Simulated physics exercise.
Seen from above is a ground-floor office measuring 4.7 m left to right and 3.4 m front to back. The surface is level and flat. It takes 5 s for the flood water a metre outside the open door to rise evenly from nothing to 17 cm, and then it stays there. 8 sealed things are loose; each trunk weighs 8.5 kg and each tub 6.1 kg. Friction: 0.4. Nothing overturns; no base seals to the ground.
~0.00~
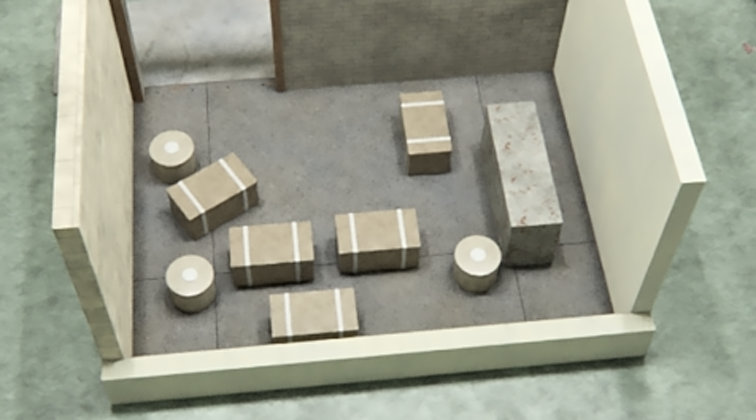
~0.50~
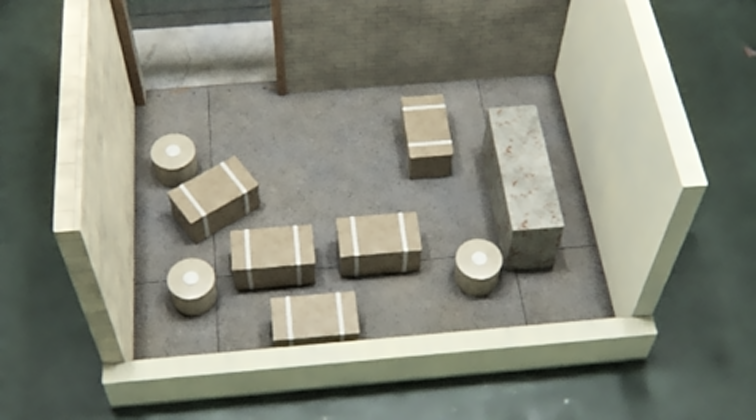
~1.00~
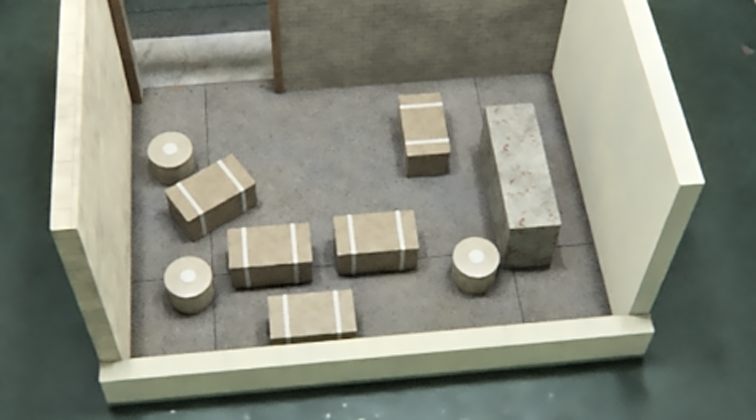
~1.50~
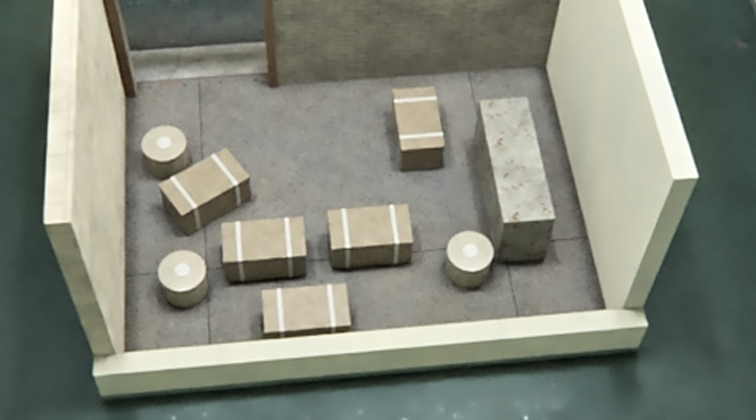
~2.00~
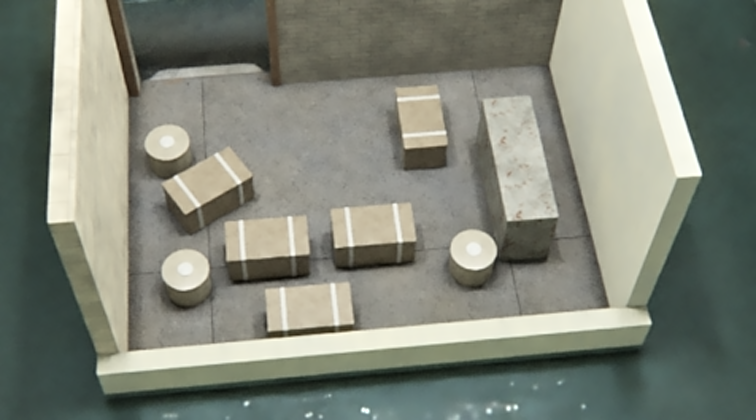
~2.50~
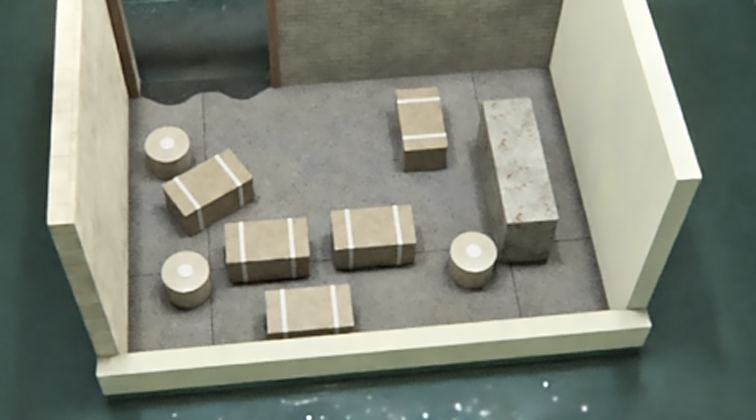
To begin with, banded boxes, three round drums and a long speckled block sit on the grey floor of an open-topped room surrounded by pale green ground. The surroundings darken and glints appear in front, then dark water edges slightly through the back-left doorway, while the objects stay put.
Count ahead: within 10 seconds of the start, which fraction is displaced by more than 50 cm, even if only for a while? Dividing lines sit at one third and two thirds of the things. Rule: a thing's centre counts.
My call: Two thirds or more of them.
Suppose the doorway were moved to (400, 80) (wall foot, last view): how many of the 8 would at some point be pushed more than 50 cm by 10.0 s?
Result: 5 of them.
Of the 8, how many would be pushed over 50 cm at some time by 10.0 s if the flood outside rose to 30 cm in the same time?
In that case the number is 7.
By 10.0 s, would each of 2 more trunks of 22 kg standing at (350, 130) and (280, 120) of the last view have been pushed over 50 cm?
One by one: Below; above.
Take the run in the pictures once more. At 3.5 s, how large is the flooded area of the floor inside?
Around 1.0 m2 of it.
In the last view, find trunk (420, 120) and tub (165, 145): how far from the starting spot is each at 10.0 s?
The first is 0 cm from its start, the second 250 cm.
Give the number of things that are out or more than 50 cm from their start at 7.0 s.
That would be 3.
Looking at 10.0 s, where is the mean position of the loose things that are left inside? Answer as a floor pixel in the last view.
(416, 265).
After 3.5 s 0 of 8 are over 50 cm from their spots; 0 afloat.
After 4.5 s 0 of 8 are over 50 cm from their spots; 0 afloat.
After 7.0 s 3 of 8 are over 50 cm from their spots; 4 afloat.
After 10.0 s 7 of 8 are over 50 cm from their spots, and 7 have been at some point; 7 afloat.
